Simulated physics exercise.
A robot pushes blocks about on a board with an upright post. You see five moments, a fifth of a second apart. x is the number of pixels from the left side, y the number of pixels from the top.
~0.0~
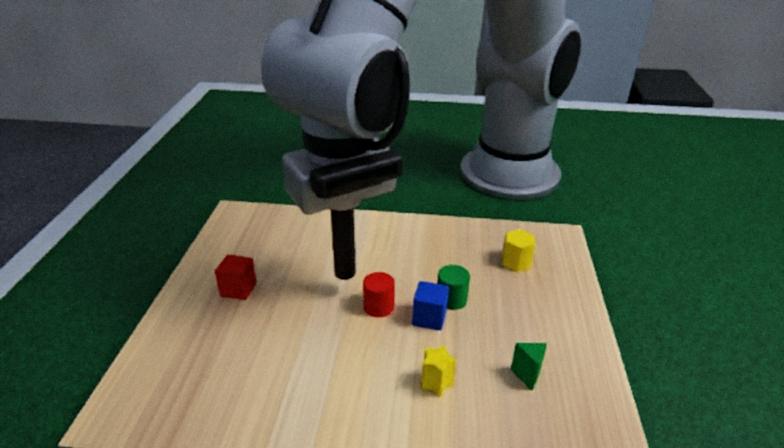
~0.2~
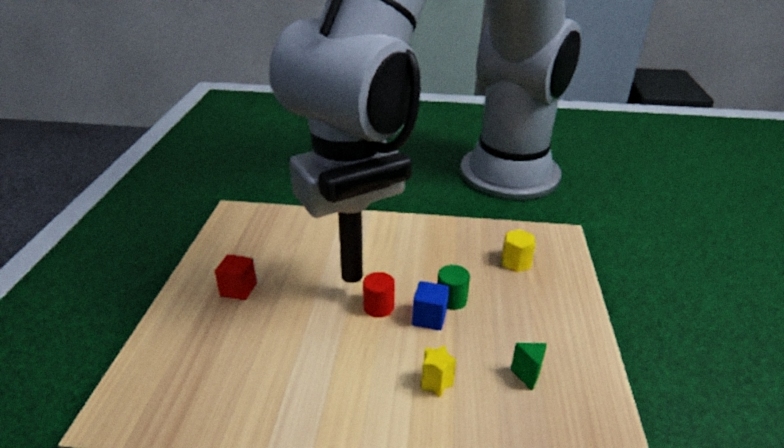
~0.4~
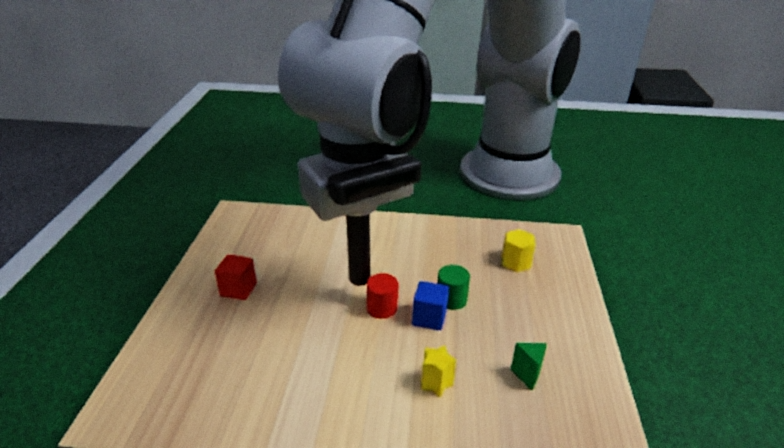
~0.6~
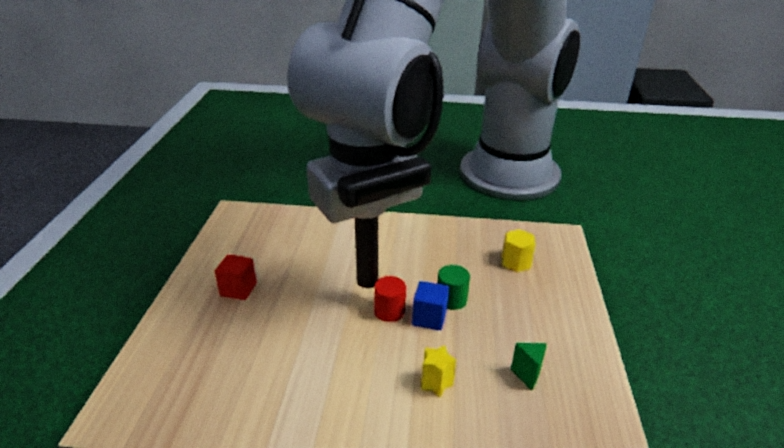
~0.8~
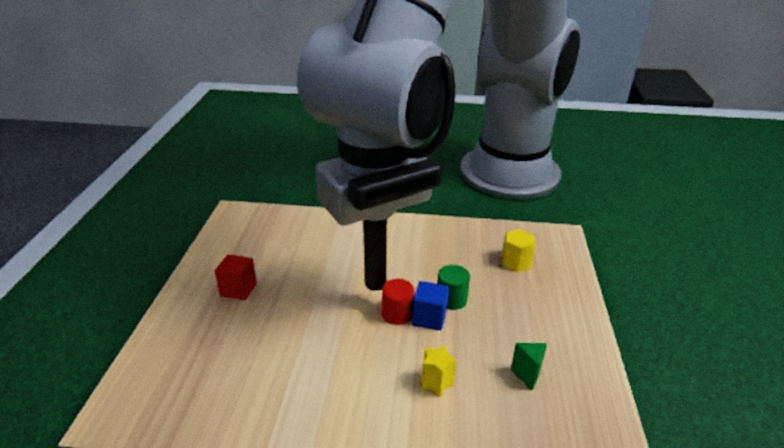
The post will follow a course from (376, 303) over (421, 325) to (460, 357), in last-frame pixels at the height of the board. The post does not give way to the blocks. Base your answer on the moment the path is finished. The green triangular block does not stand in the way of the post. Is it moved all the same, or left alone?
Left in place.
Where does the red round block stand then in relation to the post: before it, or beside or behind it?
Before the post.
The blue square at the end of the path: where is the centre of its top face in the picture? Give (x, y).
At pixel (464, 302).
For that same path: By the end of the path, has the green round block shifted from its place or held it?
It keeps its spot.
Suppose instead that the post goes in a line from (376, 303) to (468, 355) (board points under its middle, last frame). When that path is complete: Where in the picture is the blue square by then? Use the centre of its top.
The answer is (468, 301).
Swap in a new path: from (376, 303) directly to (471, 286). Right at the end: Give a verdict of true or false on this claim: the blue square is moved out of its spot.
The statement is true.
On the path given first. One third of the way, post at (407, 297); red round block at (427, 306); blue square at (459, 300), turned 40° anticlockwise.
Two thirds of the way, post at (436, 315); red round block at (452, 327); blue square at (464, 301), turned 50° anticlockwise.
At the end, post at (463, 337); red round block at (474, 354); blue square at (464, 302), turned 50° anticlockwise; green round block unmoved; green triangular block unmoved.
